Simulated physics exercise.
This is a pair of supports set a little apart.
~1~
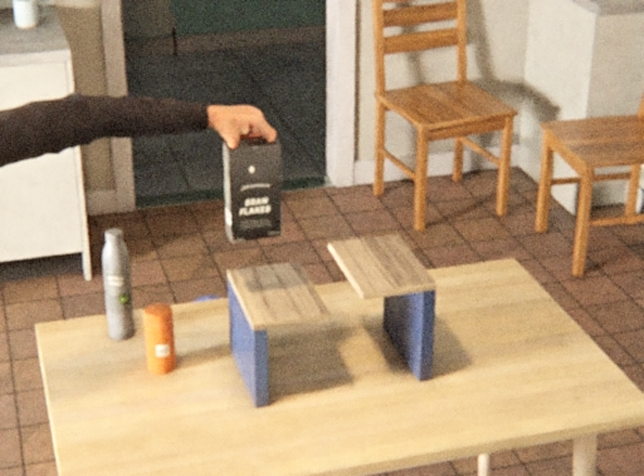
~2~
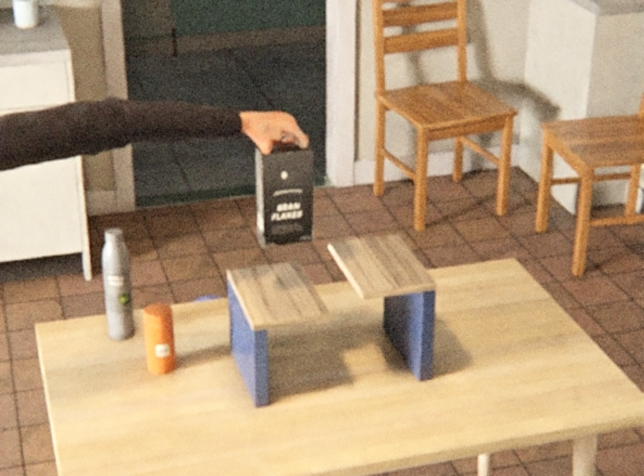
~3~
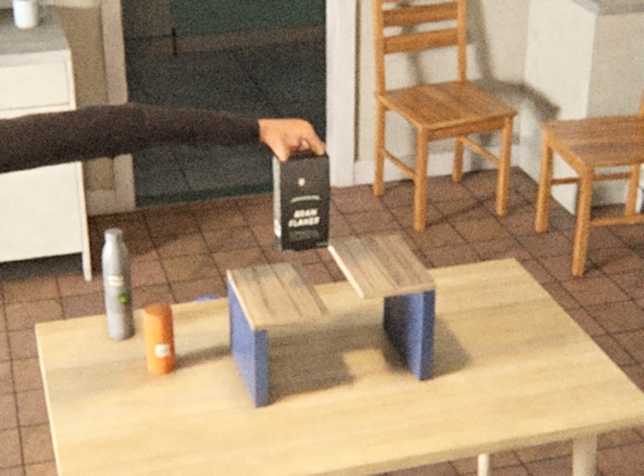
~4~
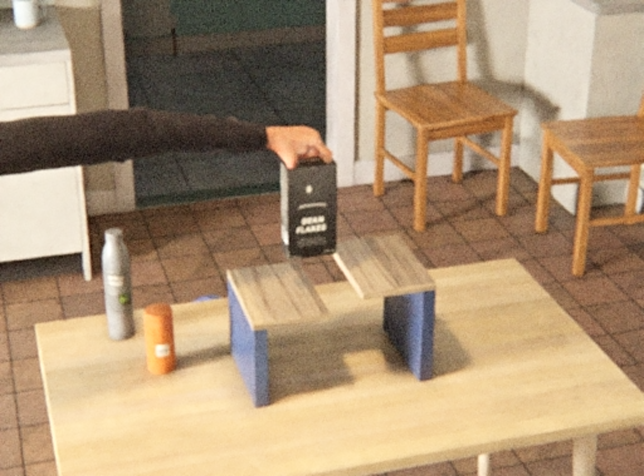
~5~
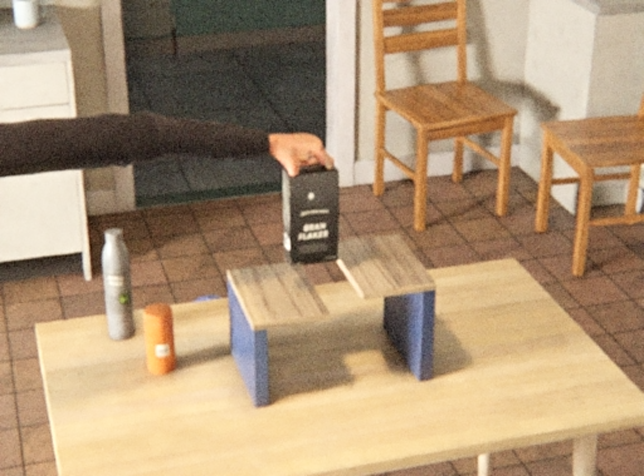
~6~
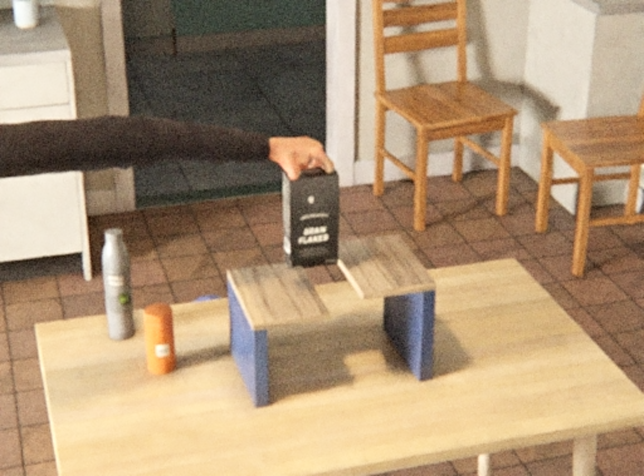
A hand carried a black packet to the right above a wooden table, lowered it slightly, and held it still over the gap between two supports, while a grey bottle and an orange container stayed put.
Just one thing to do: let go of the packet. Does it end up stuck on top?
Yes.
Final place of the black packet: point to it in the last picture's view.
It ends up near (311, 243).
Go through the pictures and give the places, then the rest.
The first frame shows on its way; black packet (253, 189); grey bottle (118, 284).
The second frame shows on its way; black packet (285, 195); grey bottle (118, 284).
The third frame shows on its way; black packet (302, 201); grey bottle (118, 284).
The fourth frame shows on its way; black packet (309, 208); grey bottle (118, 284).
The fifth frame shows on its way; black packet (311, 215); grey bottle (118, 284).
The sixth frame shows held still over the gap; black packet (311, 218); grey bottle (118, 284).
Then, 0.20 s on from there, black packet shifted a little near (311, 240).
Then, 0.40 s on from there, black packet shifted a little near (311, 243).
In the end, moved from the start, black packet; the other 2 unmoved. At the end, from the last picture's camera, black packet near (311, 243). The packet lodges.
